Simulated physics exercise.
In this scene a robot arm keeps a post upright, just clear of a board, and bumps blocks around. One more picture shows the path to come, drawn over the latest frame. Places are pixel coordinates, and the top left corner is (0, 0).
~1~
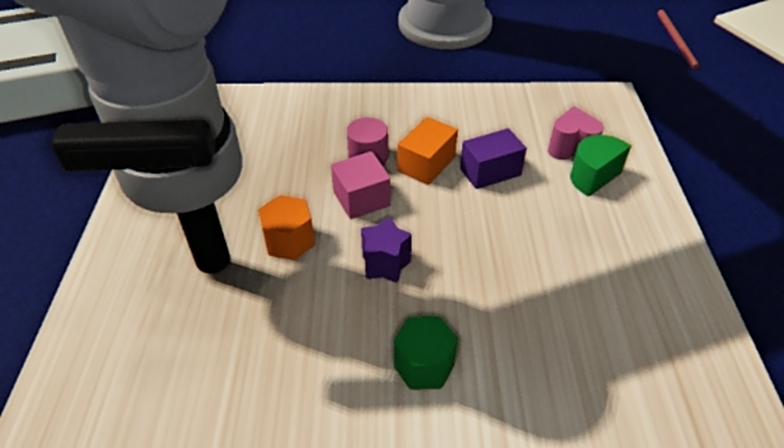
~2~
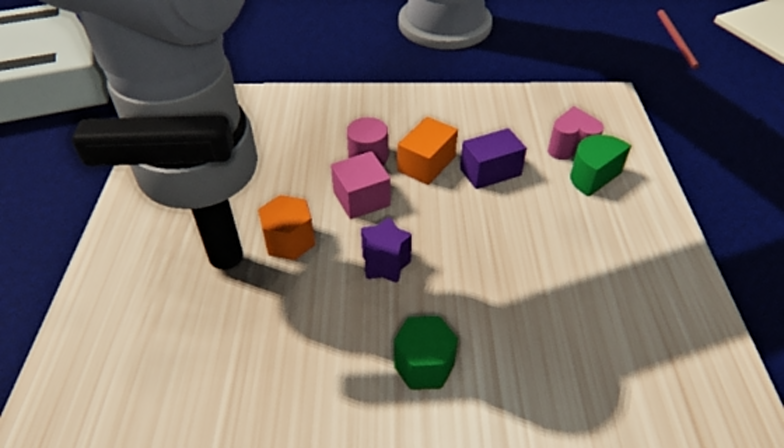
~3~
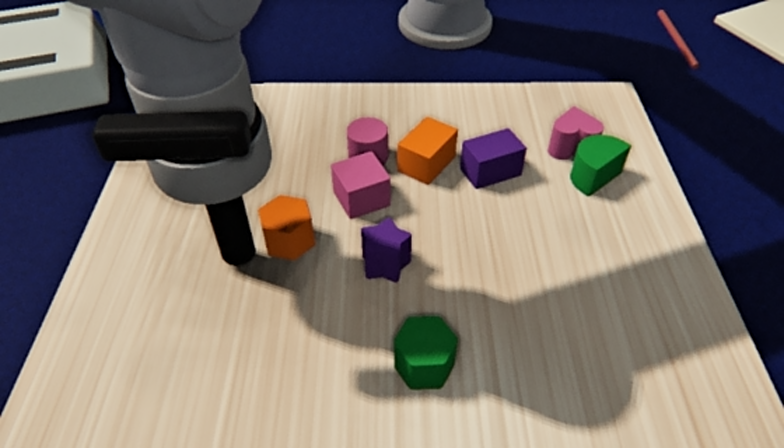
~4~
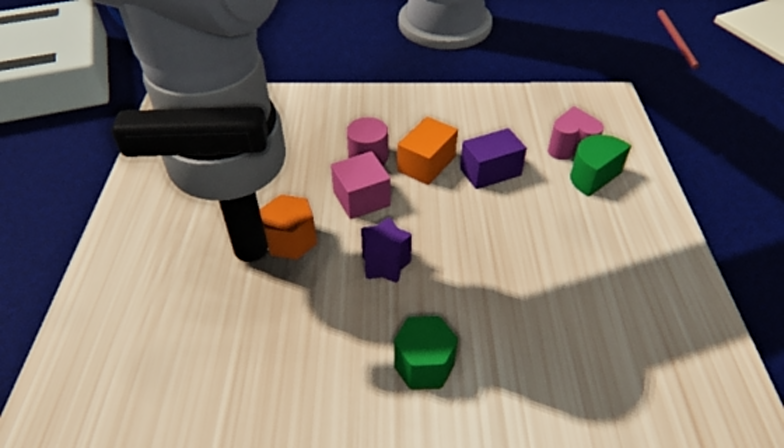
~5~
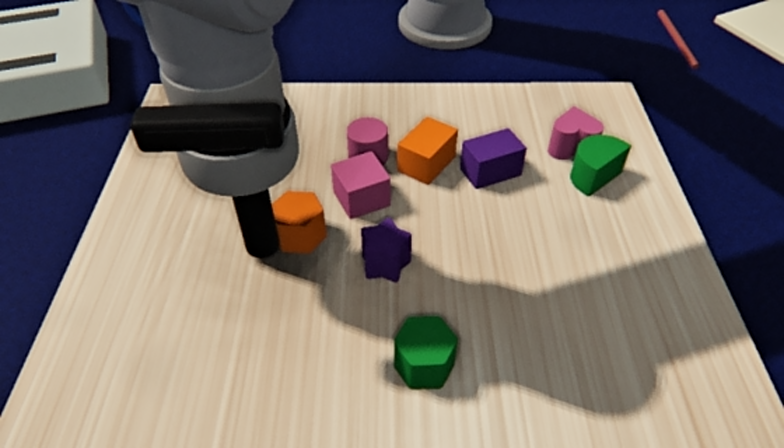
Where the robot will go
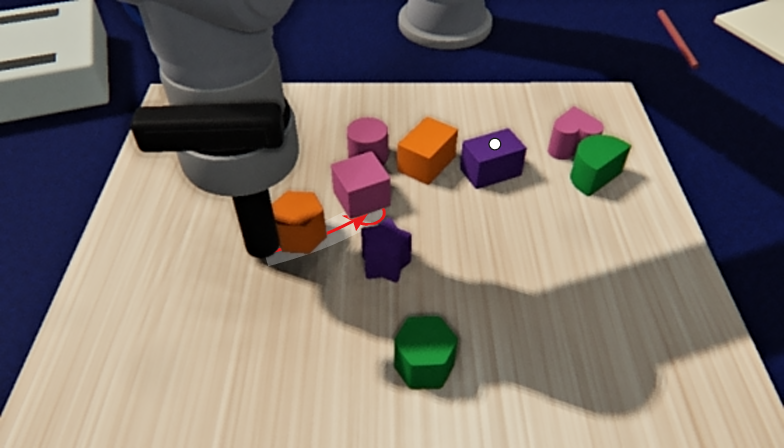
A grey robot arm with a black rod pointing down moves slowly rightward at the left of a pale wooden board, seen from above at an angle by a still camera. Pink, orange, purple and green blocks sit across the back and right, with an orange block and purple star nearer the middle and a green block in front. The rod reaches the orange block and nudges it slightly right, while the arm's shadow slides along and the other blocks stay put.
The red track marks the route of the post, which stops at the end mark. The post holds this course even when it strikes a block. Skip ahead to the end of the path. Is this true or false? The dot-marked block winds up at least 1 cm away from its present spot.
False - the claim does not hold.
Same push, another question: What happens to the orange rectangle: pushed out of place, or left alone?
That block is shifted.
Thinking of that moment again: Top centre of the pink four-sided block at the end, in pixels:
About (412, 137).
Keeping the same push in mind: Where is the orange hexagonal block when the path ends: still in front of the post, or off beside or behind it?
The orange hexagonal block is leading.
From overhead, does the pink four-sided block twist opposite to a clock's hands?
I expect so.
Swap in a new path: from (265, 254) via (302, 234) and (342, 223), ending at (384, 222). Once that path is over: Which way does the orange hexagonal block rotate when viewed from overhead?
Spins counterclockwise.
Path on the board, from (265, 254) over (320, 236) to (368, 213); the dot is on the purple rectangle.
The first path, step by step. One third of the way, post at (302, 234); orange hexagonal block at (329, 193), turned 20° anticlockwise; pink four-sided block at (365, 168).
Two thirds of the way, post at (337, 221); orange hexagonal block at (362, 179), turned 25° anticlockwise; pink four-sided block at (388, 153), turned 25° anticlockwise; pink cylinder at (368, 126); orange rectangle at (431, 134).
At the end, post at (368, 205); orange hexagonal block at (391, 164), turned 30° anticlockwise; pink four-sided block at (412, 137), turned 30° anticlockwise; pink cylinder at (368, 126); orange rectangle at (450, 118); purple rectangle in place.
